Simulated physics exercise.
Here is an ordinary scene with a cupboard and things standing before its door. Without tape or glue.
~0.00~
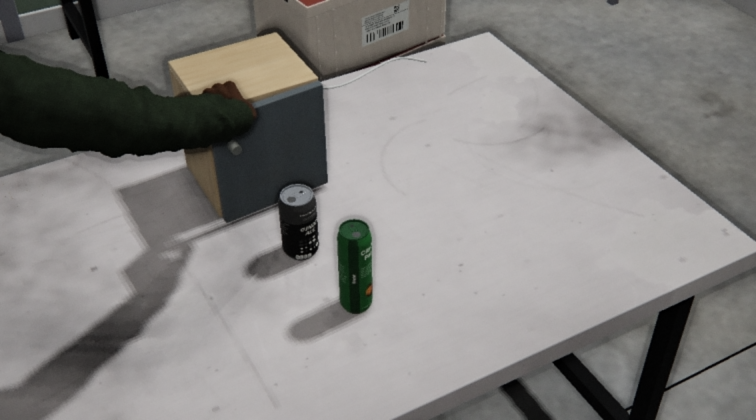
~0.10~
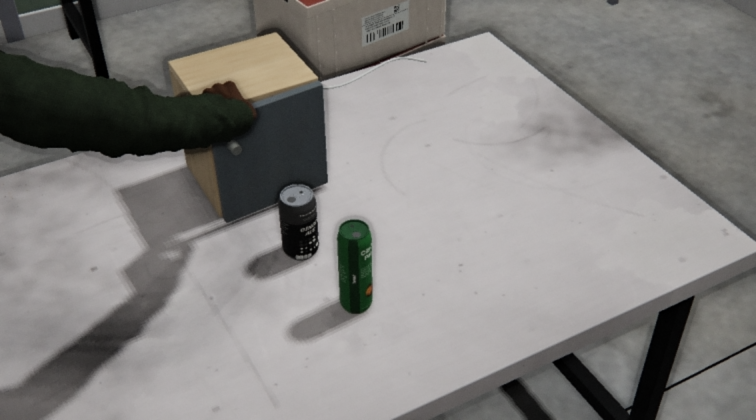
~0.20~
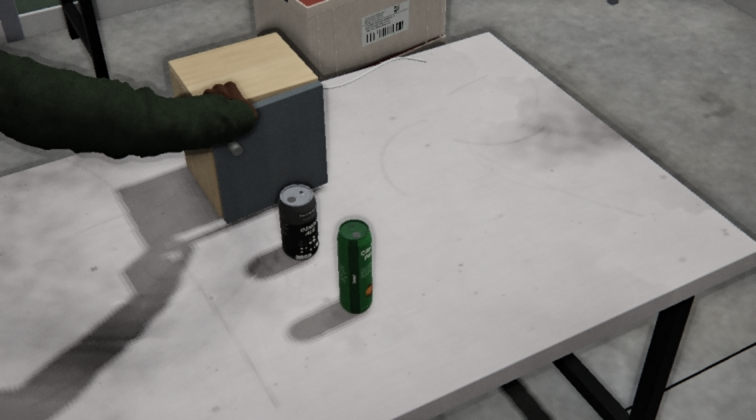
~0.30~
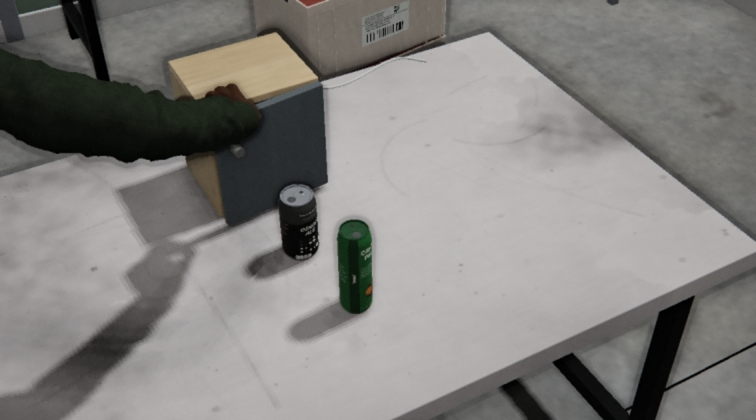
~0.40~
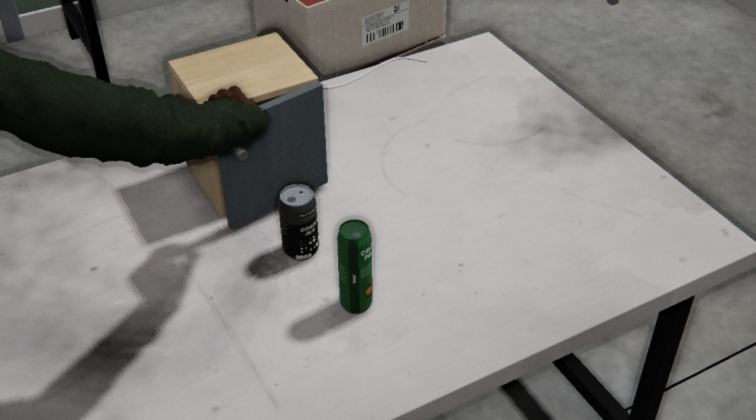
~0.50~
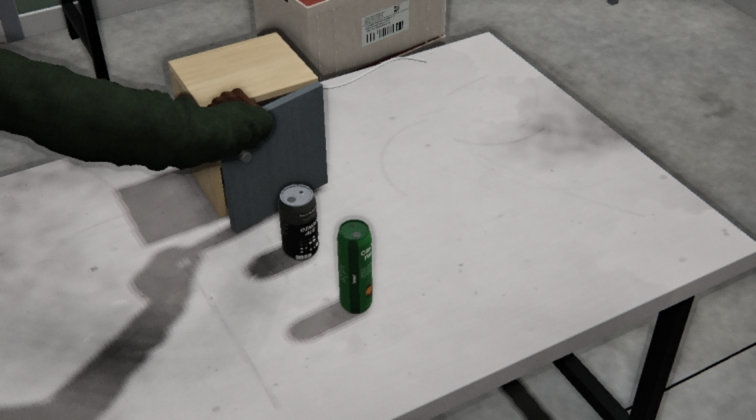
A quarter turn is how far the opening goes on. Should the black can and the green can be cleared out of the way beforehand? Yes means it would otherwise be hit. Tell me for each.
Black can: Yes; green can: No.
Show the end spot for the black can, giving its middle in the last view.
Its centre ends up near (398, 220).
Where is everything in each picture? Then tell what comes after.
Door 4° open; black can (299, 224); green can (356, 269); door (275, 156), in the first picture.
Door 4° open; green can (356, 269); door (275, 156), in the second picture.
Door 5° open; black can (299, 224); door (276, 156), in the third picture.
Door 7° open; green can (356, 269); door (276, 157), in the fourth picture.
Door 10° open; black can (299, 224); door (278, 159), in the fifth picture.
Door 13° open; black can (299, 224); green can (356, 269); door (280, 160), in the sixth picture.
By 2.04 s, door 58° open; black can shifted about its own width near (335, 230); green can at rest near (356, 269).
When it is over (3.7 s), the black can is pushed along, near (399, 221); the green can remains where it is, near (356, 269).
